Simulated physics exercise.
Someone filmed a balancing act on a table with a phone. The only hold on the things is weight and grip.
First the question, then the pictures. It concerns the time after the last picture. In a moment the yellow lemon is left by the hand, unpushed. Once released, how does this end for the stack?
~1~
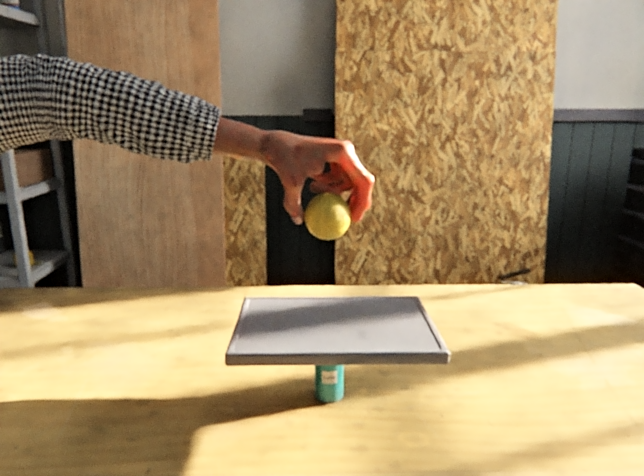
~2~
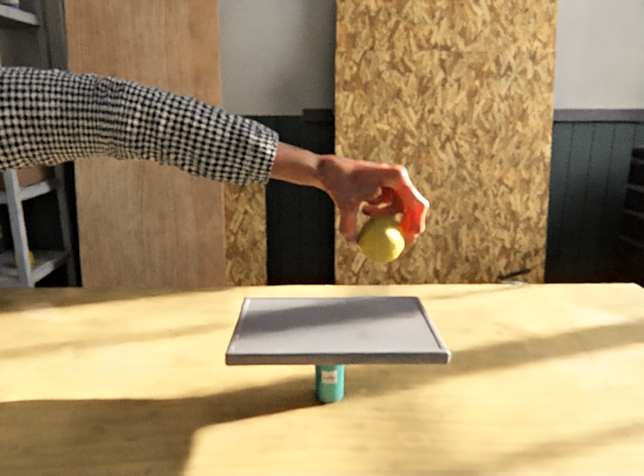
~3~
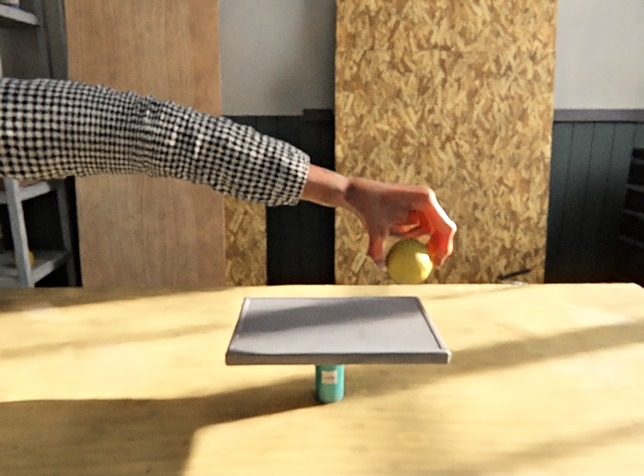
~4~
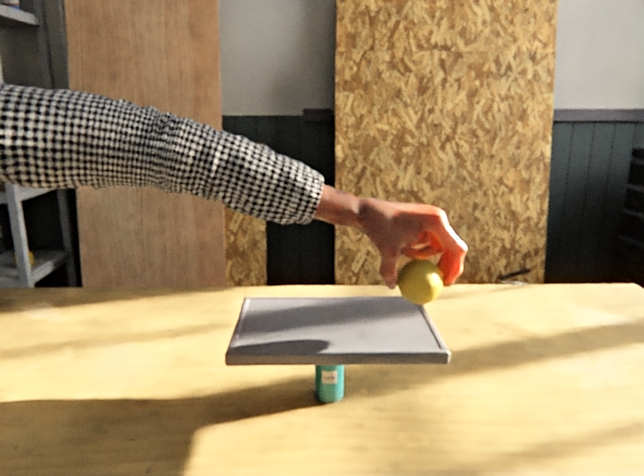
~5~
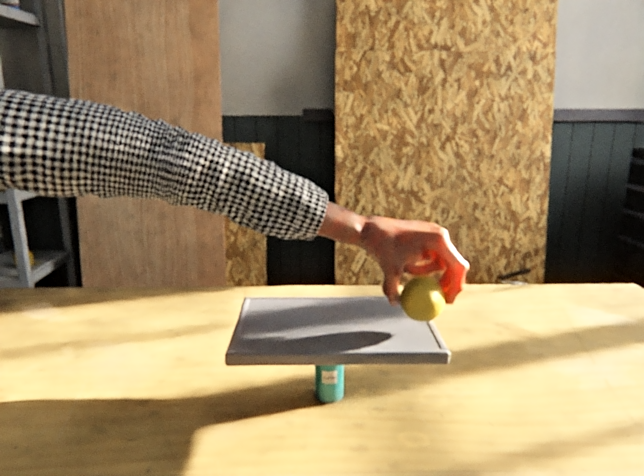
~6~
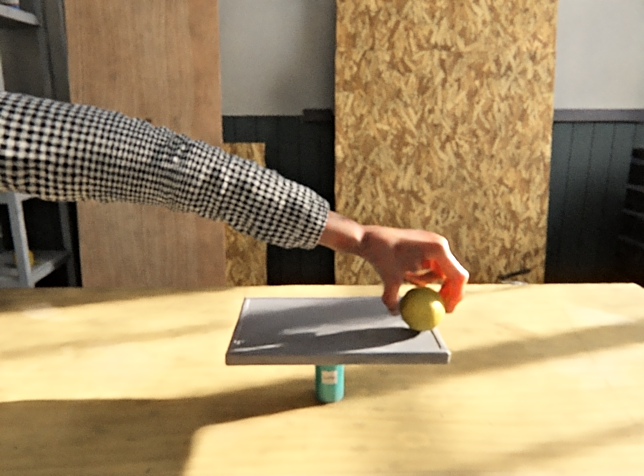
It ends with the stack collapsed.
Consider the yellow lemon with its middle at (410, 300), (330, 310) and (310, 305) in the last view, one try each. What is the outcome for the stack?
The stack tumbles down in the first case, remains standing in the second, and remains standing in the third.
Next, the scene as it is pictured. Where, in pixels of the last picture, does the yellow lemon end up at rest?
Around (502, 392).
Then, 0.30 s after the last picture, yellow lemon now fallen; grey lid tipped 32° from how it was.
Then, 0.40 s after the last picture, grey lid tipped 47° from how it was.
Then, 0.50 s after the last picture, grey lid tipped 37° from how it was.
Then, 0.70 s after the last picture, grey lid now fallen; turquoise shaker slid about its own width.
At rest, fallen, yellow lemon and grey lid; turquoise shaker in place. Seen from the same camera at the end, yellow lemon near (502, 392). The stack gives way.
